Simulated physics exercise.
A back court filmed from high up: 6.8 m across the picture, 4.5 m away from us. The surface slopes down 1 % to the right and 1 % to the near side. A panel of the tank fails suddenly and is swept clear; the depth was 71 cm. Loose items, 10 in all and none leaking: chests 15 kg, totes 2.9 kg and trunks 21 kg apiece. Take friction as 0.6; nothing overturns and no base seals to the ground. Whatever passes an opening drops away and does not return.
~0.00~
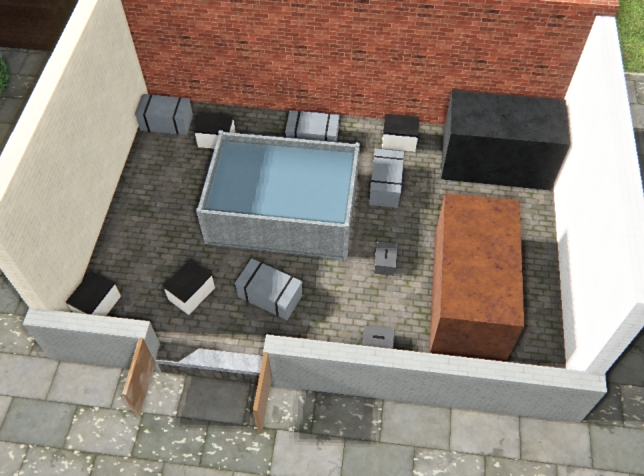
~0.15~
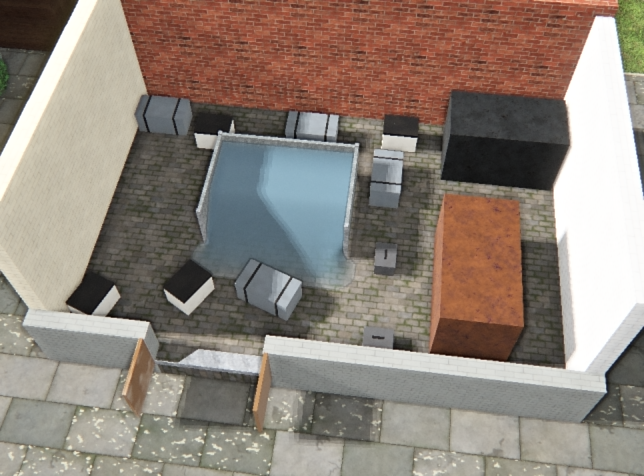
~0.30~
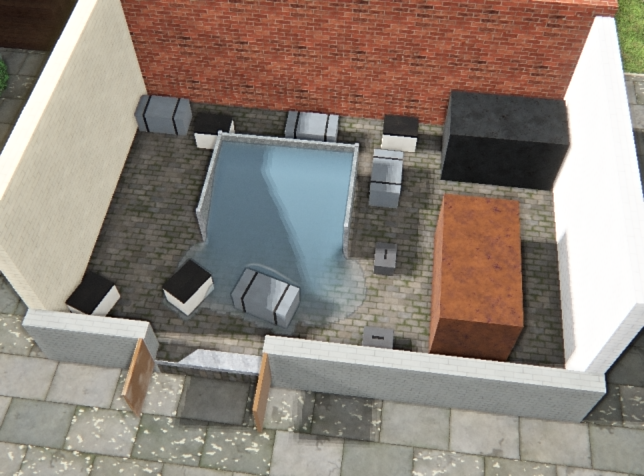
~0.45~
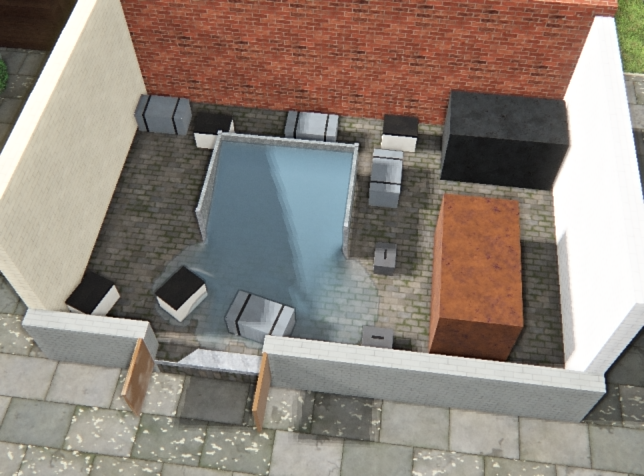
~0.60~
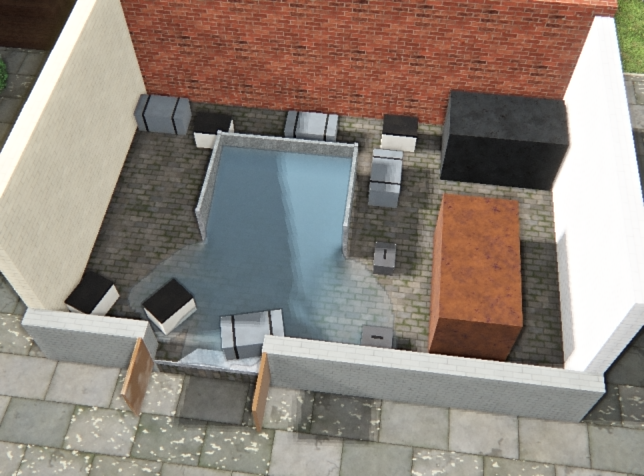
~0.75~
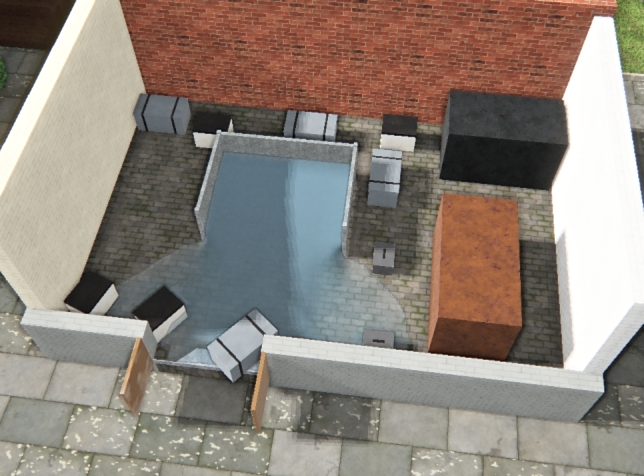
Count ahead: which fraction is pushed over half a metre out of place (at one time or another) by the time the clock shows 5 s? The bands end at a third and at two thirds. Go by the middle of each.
That comes to from one to two thirds.
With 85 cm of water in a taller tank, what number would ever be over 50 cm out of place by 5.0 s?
In that case 5 of them.
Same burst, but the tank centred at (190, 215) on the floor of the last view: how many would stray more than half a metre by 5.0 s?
Then 5.
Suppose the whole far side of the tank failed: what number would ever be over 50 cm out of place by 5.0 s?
Then 8.
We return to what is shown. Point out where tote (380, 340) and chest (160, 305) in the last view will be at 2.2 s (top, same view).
Around (483, 359) and (115, 277).
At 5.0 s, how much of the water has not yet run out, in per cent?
Some 54 per cent remains.
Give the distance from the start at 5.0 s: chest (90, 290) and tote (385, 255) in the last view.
In that order: 120 cm, 40 cm.
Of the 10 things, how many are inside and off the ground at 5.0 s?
2 of them.
After 1.1 s 2 of 10 are over 50 cm from their spots; 1 afloat.
After 2.2 s 3 of 10 are over 50 cm from their spots; 2 afloat.
After 3.5 s 4 of 10 are over 50 cm from their spots; 1 afloat.
After 5.0 s 4 of 10 are over 50 cm from their spots, and 4 have been at some point; 2 afloat.
